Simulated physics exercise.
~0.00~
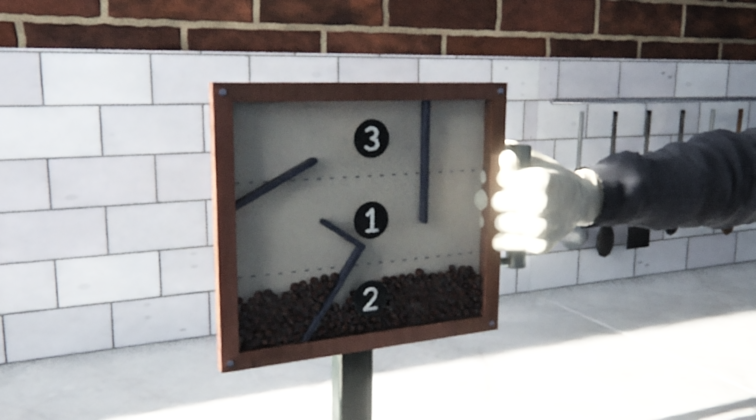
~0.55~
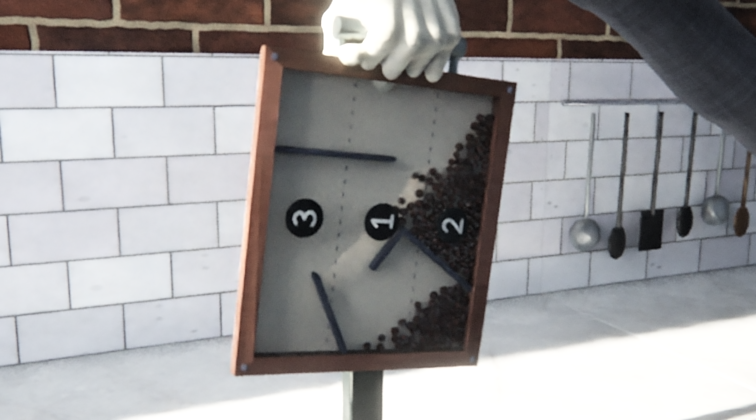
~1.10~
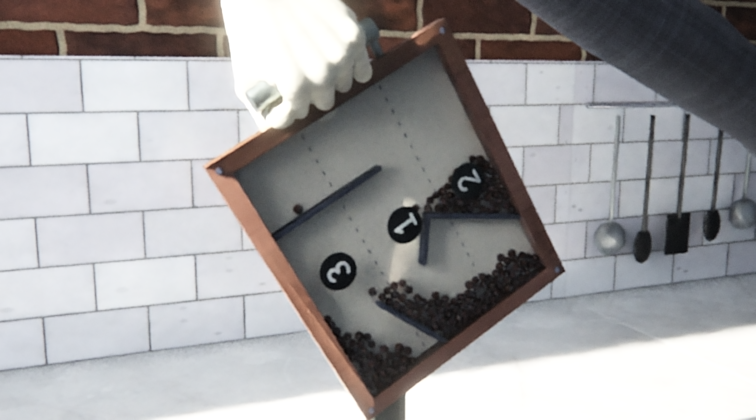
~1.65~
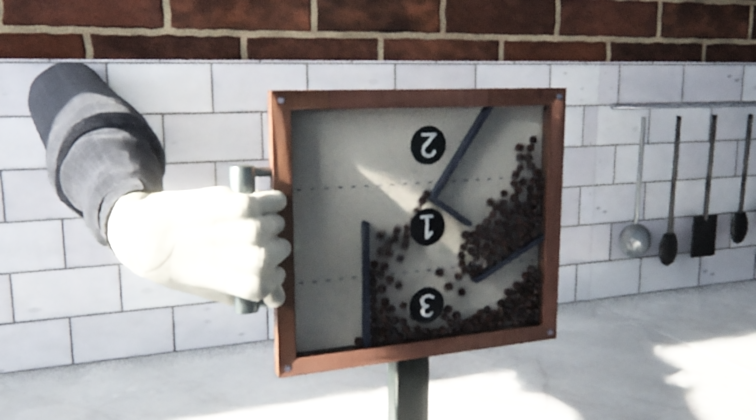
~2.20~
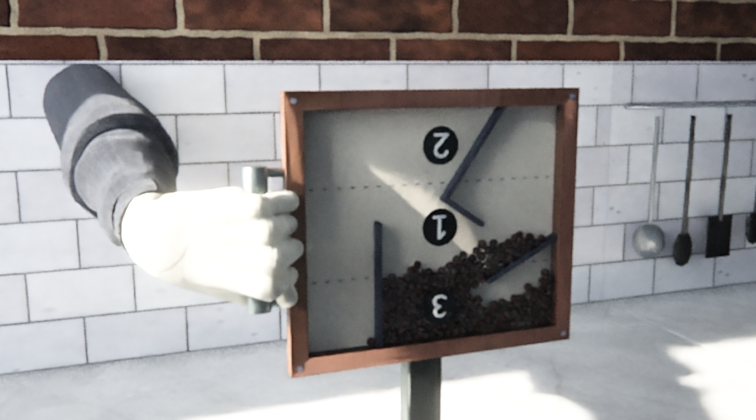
A gloved hand turning a framed case anticlockwise until upside down, dark pellets tumbling past bars and settling mostly in band three.
